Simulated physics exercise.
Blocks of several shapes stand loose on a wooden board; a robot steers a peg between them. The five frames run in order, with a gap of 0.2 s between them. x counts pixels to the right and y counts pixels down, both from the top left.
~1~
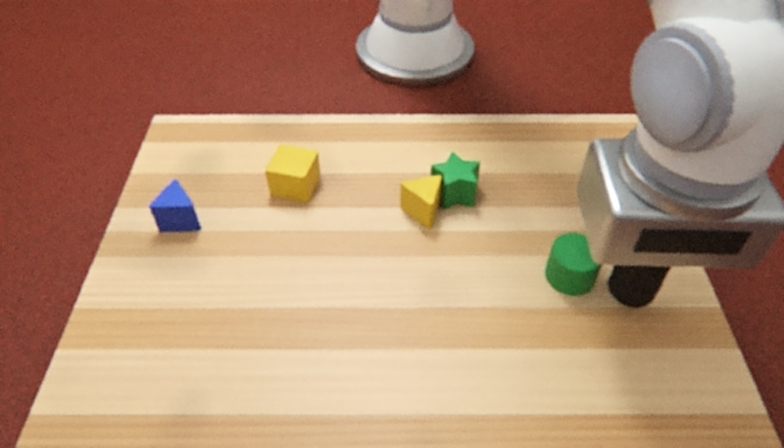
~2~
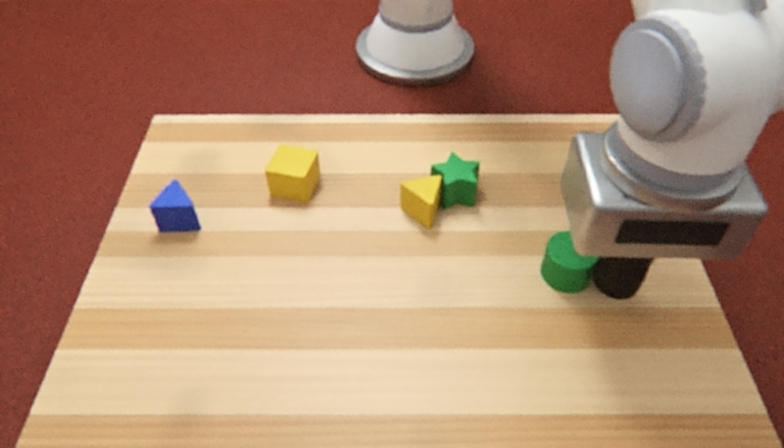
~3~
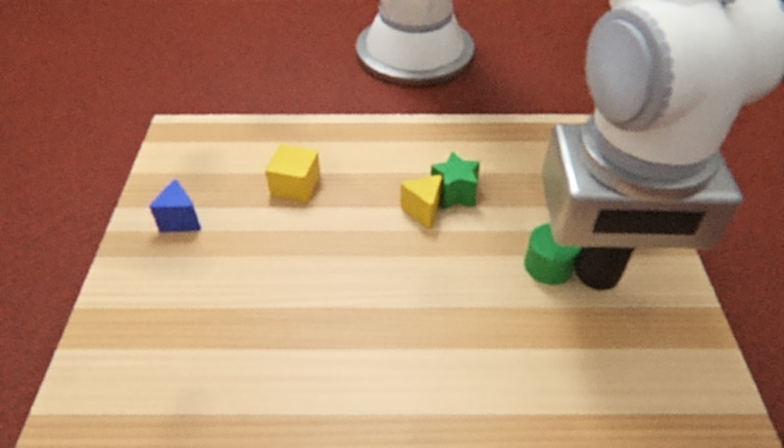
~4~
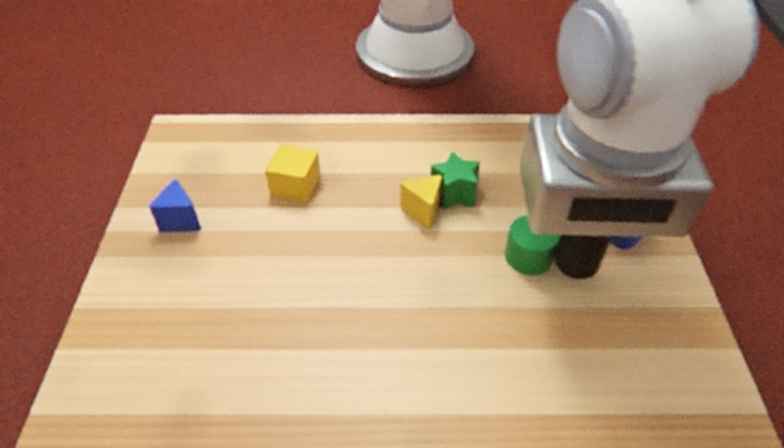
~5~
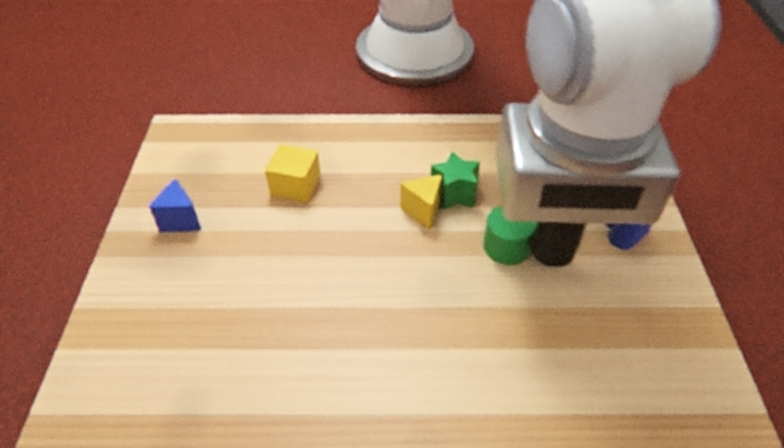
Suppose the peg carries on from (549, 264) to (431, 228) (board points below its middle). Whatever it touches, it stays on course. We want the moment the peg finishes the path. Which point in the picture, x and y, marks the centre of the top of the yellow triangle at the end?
Around pixel (382, 159).
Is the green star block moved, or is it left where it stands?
At the end of the path, it will have moved.
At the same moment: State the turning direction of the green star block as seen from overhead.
If we look at it from overhead, the green star block pivots clockwise.
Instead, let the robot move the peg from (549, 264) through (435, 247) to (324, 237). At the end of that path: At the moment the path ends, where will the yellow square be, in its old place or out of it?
It keeps its position.
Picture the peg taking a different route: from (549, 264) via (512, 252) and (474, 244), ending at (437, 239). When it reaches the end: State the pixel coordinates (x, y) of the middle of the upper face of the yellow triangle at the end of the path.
I expect it at (392, 165).
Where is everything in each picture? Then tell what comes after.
Lower end of the peg at (631, 290), tops of blocks, yellow triangle at (425, 187), green star block at (457, 168), green circle at (578, 251), blue heart-shaped block hidden, in the first picture.
Peg at (615, 282), green circle at (574, 249), in the second picture.
Peg at (597, 274), green circle partly hidden, in the third picture.
Peg at (576, 263), green circle partly hidden, in the fourth picture.
Peg at (553, 252), yellow triangle at (425, 187), green star block at (457, 168), green circle partly hidden, blue heart-shaped block hidden, in the fifth picture.
What follows on the original path. One third of the way, peg at (511, 240); green circle at (473, 207).
Two thirds of the way, peg at (470, 228); yellow triangle at (406, 177), turned 15° clockwise; green star block at (452, 166), turned 30° clockwise; green circle at (437, 193).
At the end, peg at (432, 216); yellow triangle at (382, 159), turned 30° clockwise; green star block at (449, 164), turned 50° clockwise; green circle at (404, 179); blue heart-shaped block not moved.
